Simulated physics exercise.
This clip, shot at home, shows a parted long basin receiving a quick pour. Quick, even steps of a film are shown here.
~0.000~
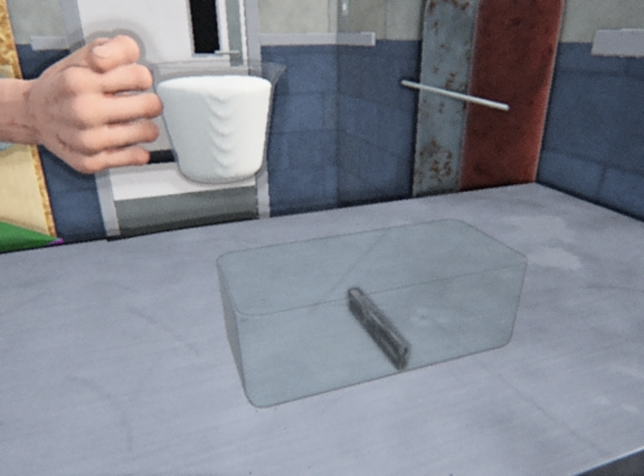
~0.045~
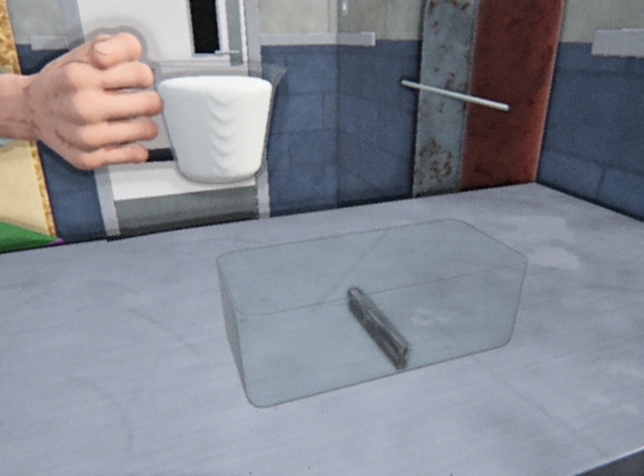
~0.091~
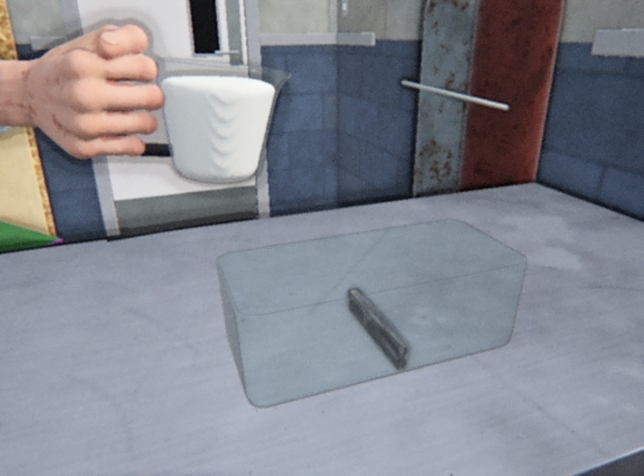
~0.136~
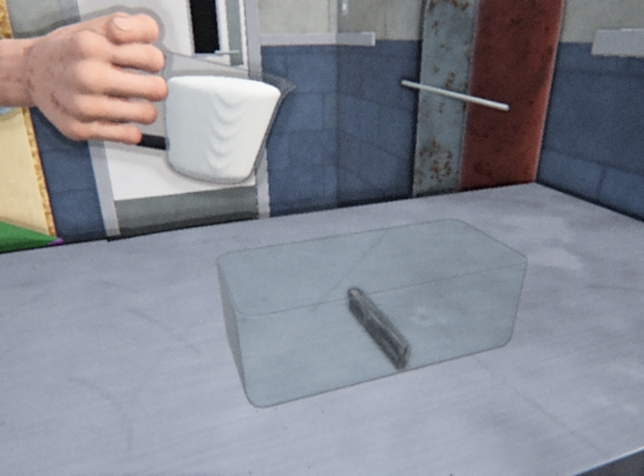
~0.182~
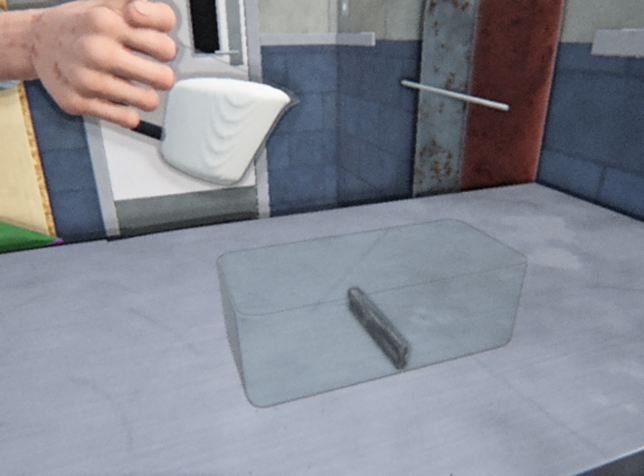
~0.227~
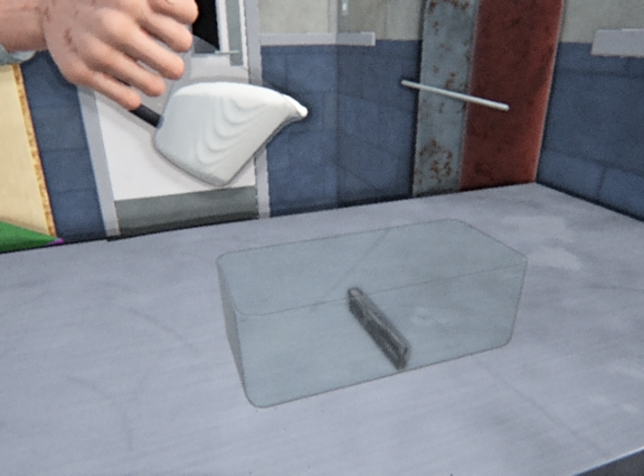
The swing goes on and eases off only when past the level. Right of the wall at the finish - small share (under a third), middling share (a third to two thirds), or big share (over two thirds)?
Small.
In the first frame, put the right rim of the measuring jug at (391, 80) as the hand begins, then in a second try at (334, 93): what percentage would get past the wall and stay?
Close to 85 % for the first start and close to 40 % for the second.
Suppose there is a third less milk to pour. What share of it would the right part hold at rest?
Something like 10 per cent, give or take.
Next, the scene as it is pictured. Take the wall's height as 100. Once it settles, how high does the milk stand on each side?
Once it settles, the left reaches around 60 and the right around 10.
A moment on, the measuring jug is tipped right over and 33 per cent is still to pour, 27 is left of the wall and 0 right of it.
Next, the measuring jug is tipped right over and 2 per cent is still to pour, 80 is left of the wall and 4 right of it.
Then the measuring jug is tipped right over and 0 per cent is still to pour, 81 is left of the wall and 10 right of it.
Later the measuring jug is tipped right over and 0 per cent is still to pour, 81 is left of the wall and 11 right of it.
Finally, 81 per cent lies left of the wall, 11 right of it and 8 outside.
